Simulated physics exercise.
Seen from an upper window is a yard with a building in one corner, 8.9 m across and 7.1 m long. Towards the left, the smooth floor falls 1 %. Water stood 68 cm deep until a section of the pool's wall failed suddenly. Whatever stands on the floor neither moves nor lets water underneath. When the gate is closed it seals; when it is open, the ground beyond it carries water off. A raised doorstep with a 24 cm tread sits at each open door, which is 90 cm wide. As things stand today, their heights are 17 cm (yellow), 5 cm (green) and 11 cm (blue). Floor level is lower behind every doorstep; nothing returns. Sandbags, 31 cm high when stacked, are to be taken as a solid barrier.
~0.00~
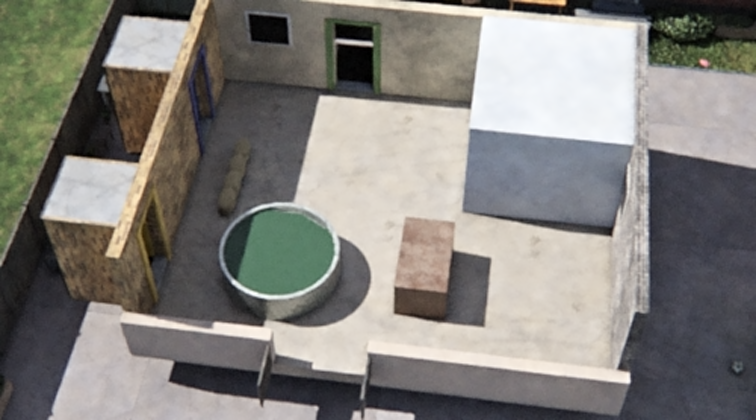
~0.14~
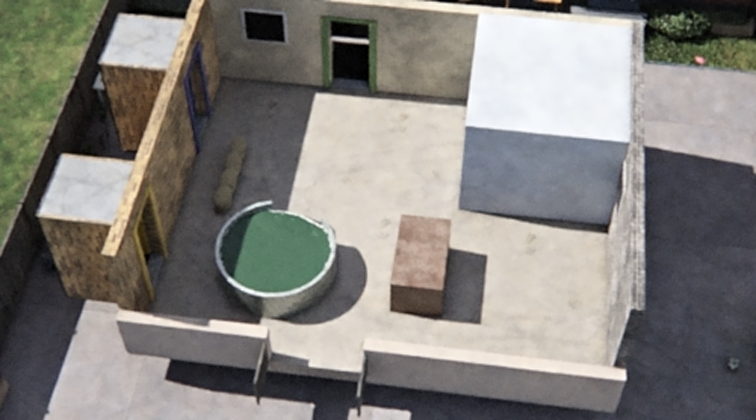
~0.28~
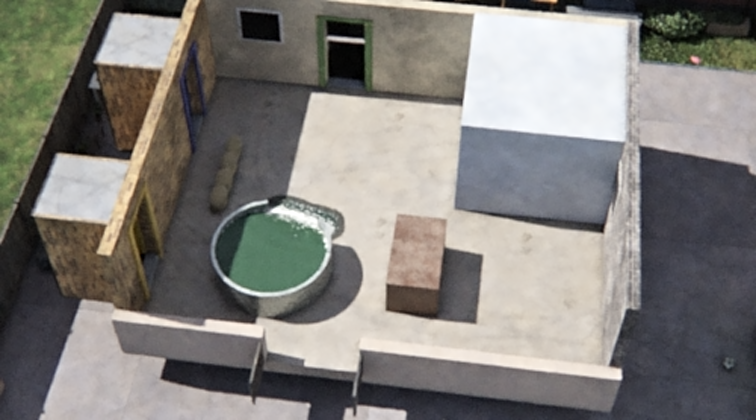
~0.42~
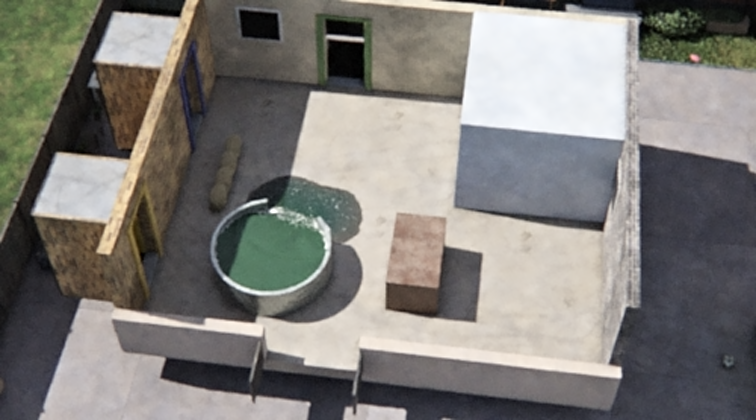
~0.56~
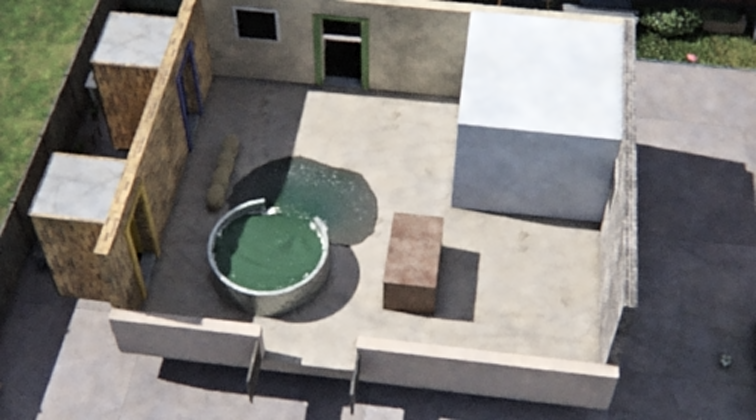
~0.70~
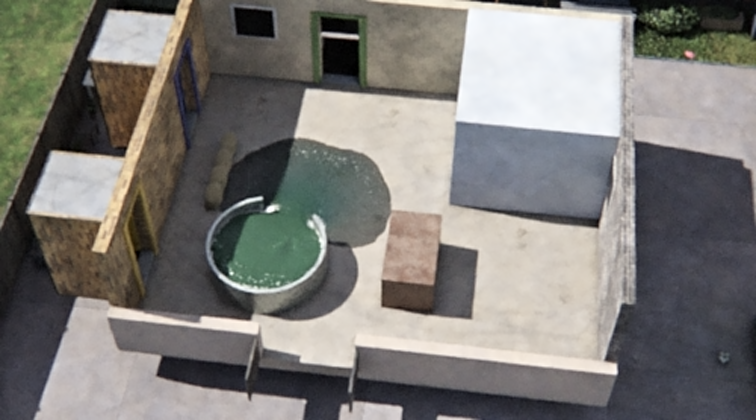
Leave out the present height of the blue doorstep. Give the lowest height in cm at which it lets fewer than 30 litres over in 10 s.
Roughly 9 cm.
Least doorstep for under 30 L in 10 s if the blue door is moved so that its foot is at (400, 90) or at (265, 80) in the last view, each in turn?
Minimums: Roughly 14.5 cm and 14.0 cm.
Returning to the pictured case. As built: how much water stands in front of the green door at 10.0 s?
6.5 cm.
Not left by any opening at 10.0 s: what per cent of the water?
About 88 %.
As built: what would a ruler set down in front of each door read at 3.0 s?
Yellow door 0 cm, green door 18 cm, blue door 0 cm.
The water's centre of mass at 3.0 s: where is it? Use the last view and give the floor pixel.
Centre of mass: About (314, 183) px.
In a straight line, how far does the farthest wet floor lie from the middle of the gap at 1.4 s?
Close to 4.4 metres, I'd say.
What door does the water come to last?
The yellow one.
After 1.4 s water covers 35 % of the floor, deepest (31 cm) near (289, 220); it has not reached the blue door.
After 3.0 s water covers 40 % of the floor, deepest (30 cm) near (444, 107); it has not reached the blue door.
After 10.0 s water covers 70 % of the floor, deepest (14 cm) near (136, 317); 11 cm at the blue door, 14 litres in over its 11 cm doorstep.
At the blue door as built, the water arrived by 3.4 s and peaked near 16 cm at 7.4 s.
Run again over the same 10 s with other heights there, 49 litres in over 7.5 cm, 22 litres over 10 cm. The limit of 30 litres is kept from about 9 cm up.
